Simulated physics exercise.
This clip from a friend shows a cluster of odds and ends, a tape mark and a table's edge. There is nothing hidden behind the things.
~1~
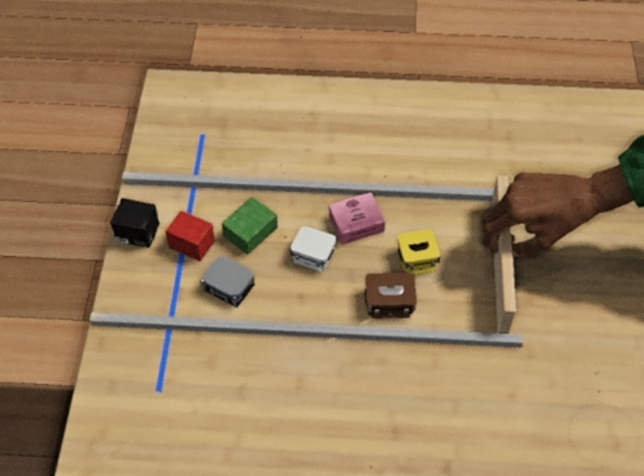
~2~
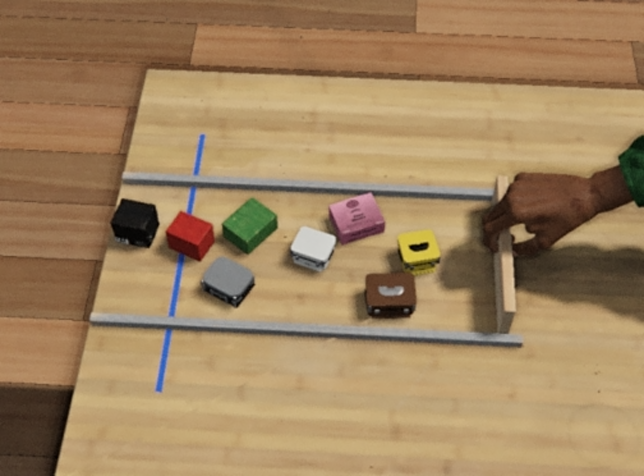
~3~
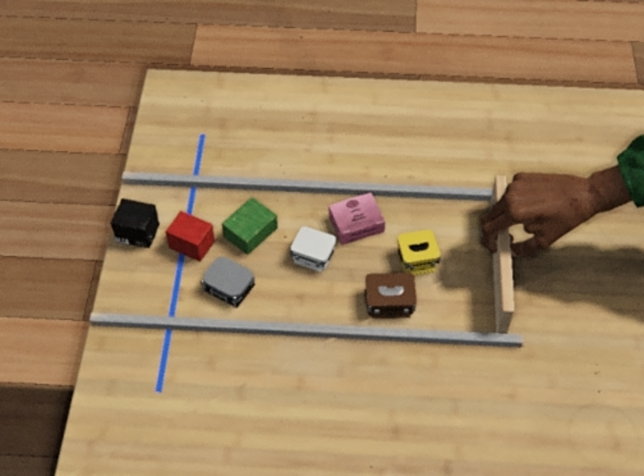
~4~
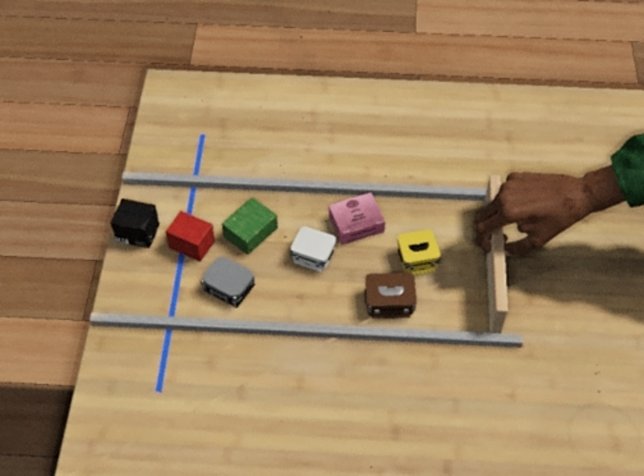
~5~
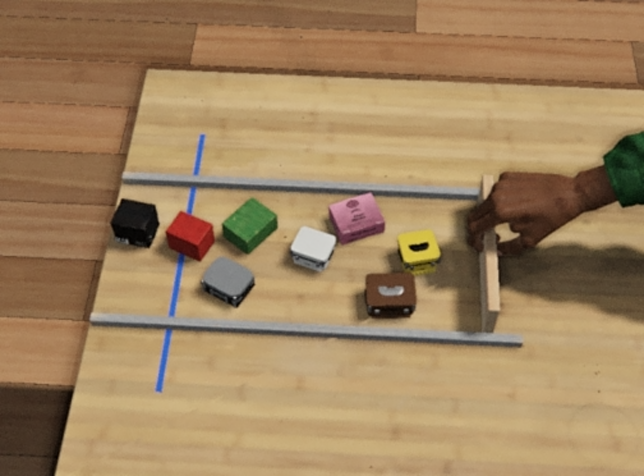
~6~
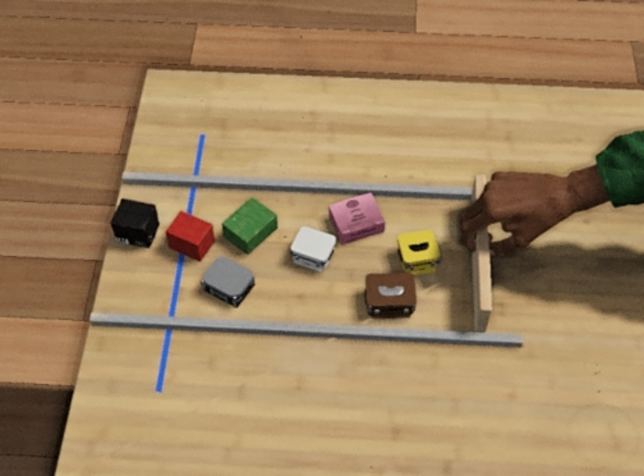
A dark-skinned hand in a green sleeve holds an upright wooden board at the right and, after barely moving at first, slides it slightly left between two grey rails on a pale wooden tabletop, seen from above. Black, red, green, grey, white, pink, brown and yellow blocks and cases lie leftward, near and beyond a blue tape line. They stay still, as does the camera.
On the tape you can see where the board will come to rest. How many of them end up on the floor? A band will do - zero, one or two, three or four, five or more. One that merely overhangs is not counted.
The number going over the end will be just one or two.
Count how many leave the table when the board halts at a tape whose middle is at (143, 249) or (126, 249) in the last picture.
5, then 7.
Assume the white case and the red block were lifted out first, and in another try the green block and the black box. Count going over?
You'd count 1 the first time and 1 the second time.
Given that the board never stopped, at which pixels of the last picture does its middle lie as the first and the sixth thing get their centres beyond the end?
In pixels, around (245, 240) followed by around (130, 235).
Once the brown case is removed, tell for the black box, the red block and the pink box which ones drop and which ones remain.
Result: Black box comes off, red block comes off, pink box stays.
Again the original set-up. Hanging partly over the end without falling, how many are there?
I count 2 overhanging.
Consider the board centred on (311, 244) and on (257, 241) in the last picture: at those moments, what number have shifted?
5 at one spot and 8 at the other.
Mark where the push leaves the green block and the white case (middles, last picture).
The green block finishes at (119, 220); the white case finishes at (127, 254).
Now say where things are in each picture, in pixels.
The first frame shows black box (135, 223); red block (190, 236); grey case (229, 282); board (503, 253); tape (183, 251).
The second frame shows red block (190, 236); brown case (390, 296).
The third frame shows grey case (229, 282); board (501, 253).
The fourth frame shows black box (136, 223); pink box (357, 219).
The fifth frame shows red block (190, 236); yellow case (418, 253).
The sixth frame shows black box (136, 223); red block (190, 236); grey case (229, 282); board (480, 252); tape (183, 251).
Soon after, none off yet; black box at rest near (136, 223); red block at rest near (190, 236); grey case at rest near (229, 282).
In the end, the number that fall off is one or two; gone, red block and black box.
